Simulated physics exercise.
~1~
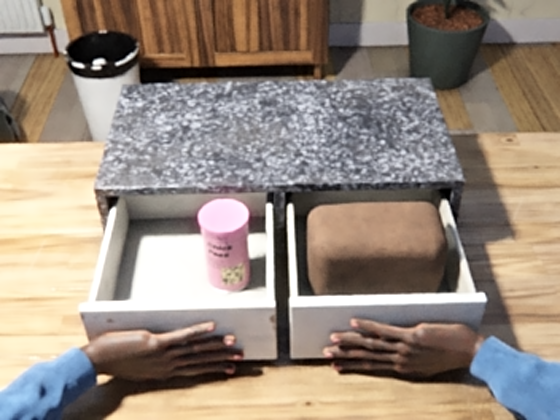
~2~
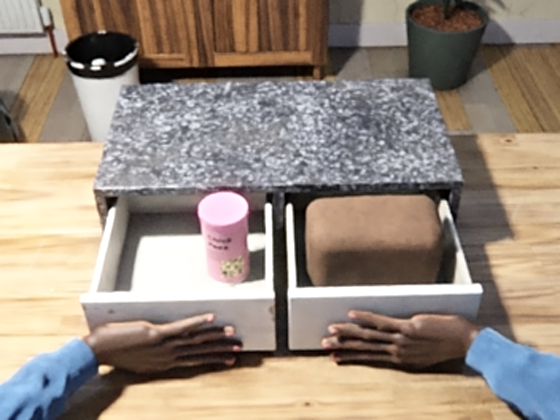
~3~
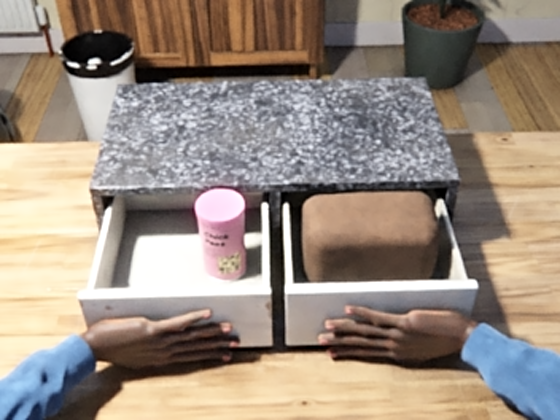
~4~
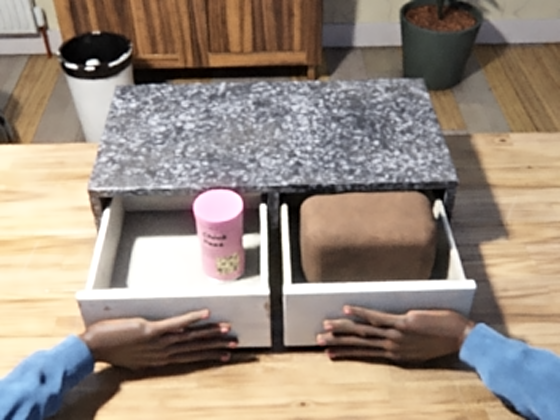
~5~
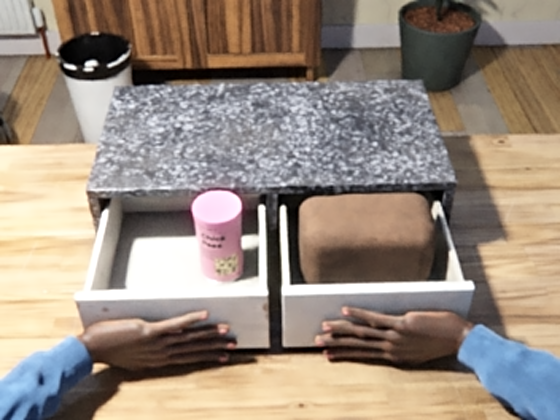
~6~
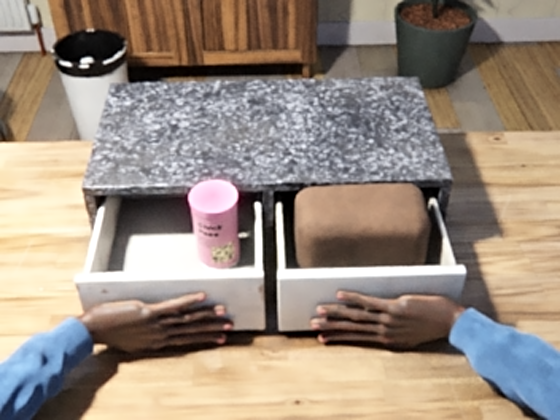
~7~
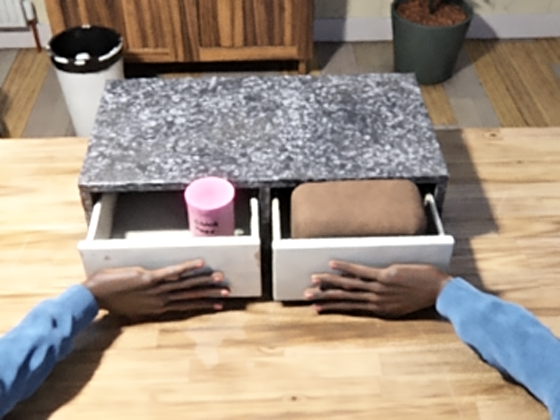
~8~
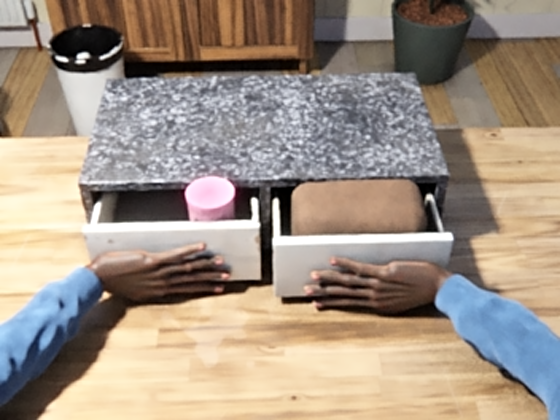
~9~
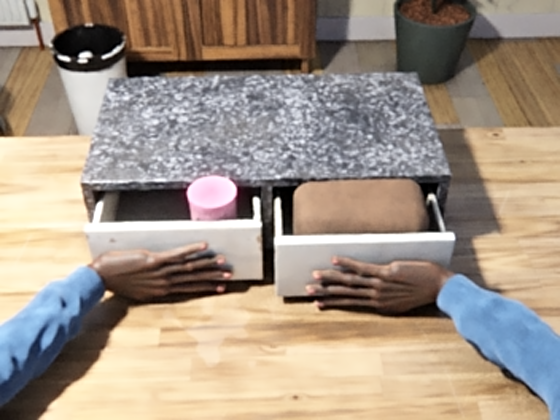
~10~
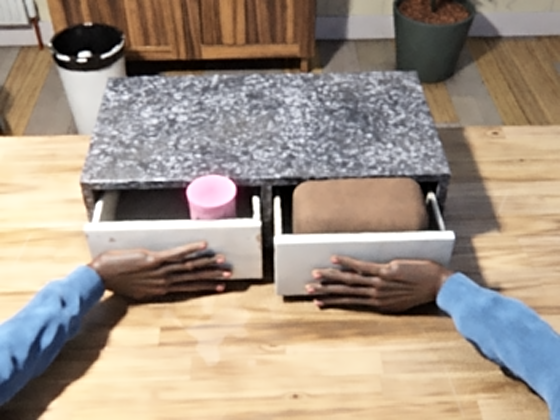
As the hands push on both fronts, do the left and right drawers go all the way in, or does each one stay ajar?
The right drawer stays ajar, and the left drawer stays ajar as well.
